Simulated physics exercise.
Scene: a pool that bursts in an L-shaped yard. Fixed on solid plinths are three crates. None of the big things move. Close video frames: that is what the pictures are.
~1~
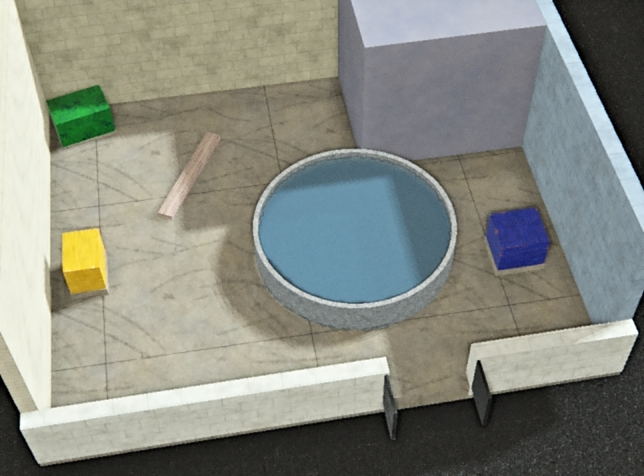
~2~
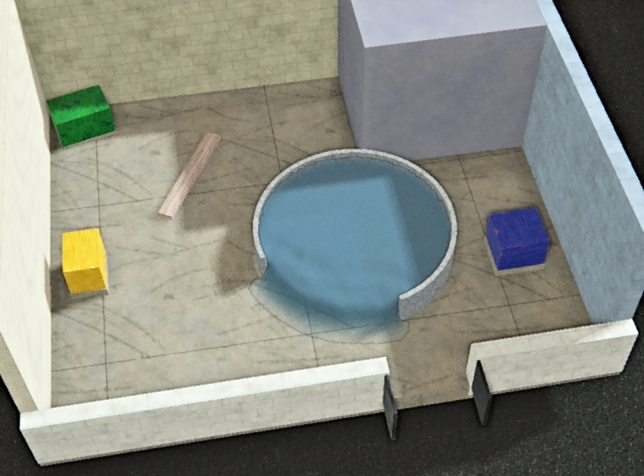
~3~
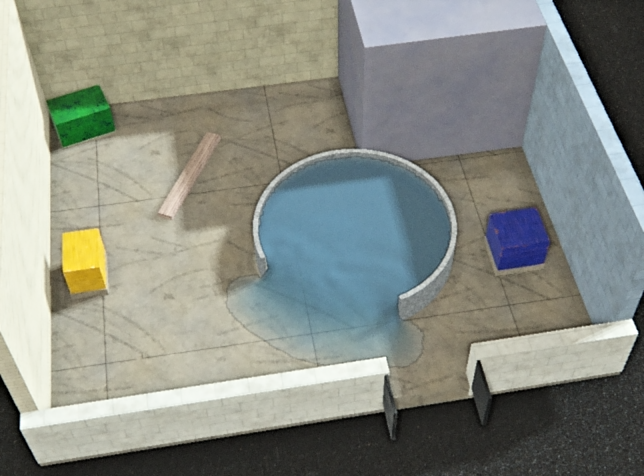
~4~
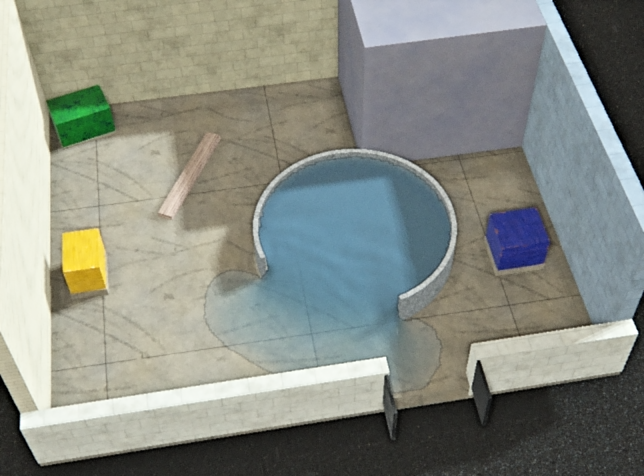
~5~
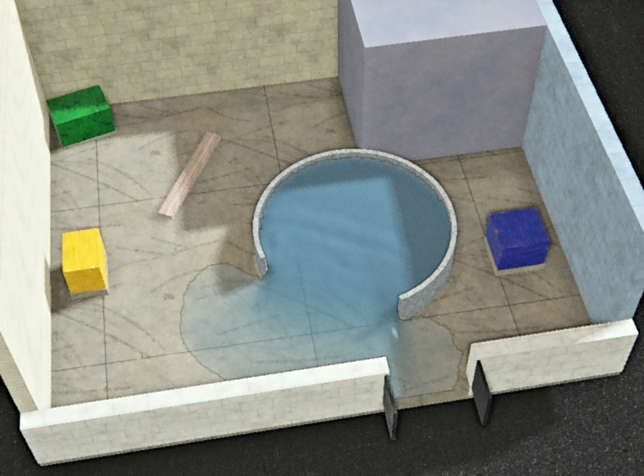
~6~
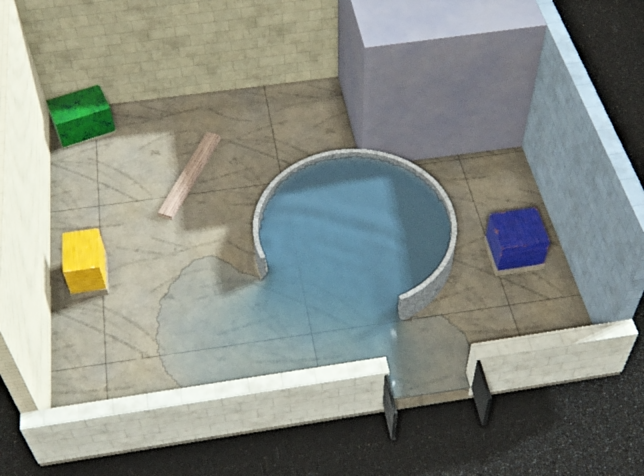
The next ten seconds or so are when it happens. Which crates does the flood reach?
Result: The green crate will be caught by the water. The blue crate will be missed by the water. The yellow crate will be caught by the water.
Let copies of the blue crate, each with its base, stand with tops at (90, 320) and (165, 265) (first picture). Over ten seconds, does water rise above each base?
Taken as listed, the first does get flooded and the second does get flooded.
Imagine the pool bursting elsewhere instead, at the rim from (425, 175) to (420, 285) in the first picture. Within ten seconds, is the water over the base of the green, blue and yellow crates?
The green one stays dry, the blue one is soaked, the yellow one remains dry.
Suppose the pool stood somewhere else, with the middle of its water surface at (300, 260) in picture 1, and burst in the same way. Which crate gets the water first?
I say the yellow-painted one.
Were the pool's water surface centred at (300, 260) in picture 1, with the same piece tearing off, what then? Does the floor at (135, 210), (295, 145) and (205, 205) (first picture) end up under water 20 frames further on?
First unwetted; next unwetted; last unwetted.
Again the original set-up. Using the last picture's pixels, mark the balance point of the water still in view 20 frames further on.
The balance point is around (267, 308).
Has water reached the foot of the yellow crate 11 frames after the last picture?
Short answer for yellow: Got wet.
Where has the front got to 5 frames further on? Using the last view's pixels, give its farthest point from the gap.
The wet edge reaches furthest near (66, 432).
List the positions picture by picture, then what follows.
In the first frame, still water in the round tank at (355, 227).
In the second frame, the front is at (403, 330), out from the gap at (321, 315).
In the third frame, water pours out at (321, 316) and has run to (416, 350).
In the fourth frame, the front is at a hidden place, out from the gap at (321, 317).
In the fifth frame, the front is at a hidden place, out from the gap at (321, 317).
In the sixth frame, the front is at a hidden place, out from the gap at (321, 317).
A moment on, water covers 25 % of the floor; the green crate not reached, the blue crate not reached, the yellow crate water round its plinth.
Next, water covers 25 % of the floor; the green crate not reached, the blue crate not reached, the yellow crate water round its plinth.
Then, water covers 40 % of the floor; the green crate not reached, the blue crate not reached, the yellow crate water round its plinth.
Later, water covers 80 % of the floor; the green crate water round its plinth, the blue crate water round its plinth, the yellow crate water round its plinth.
In the end, water covers 95 % of the floor; the green crate was topped, the blue crate stayed above the water, the yellow crate was topped.
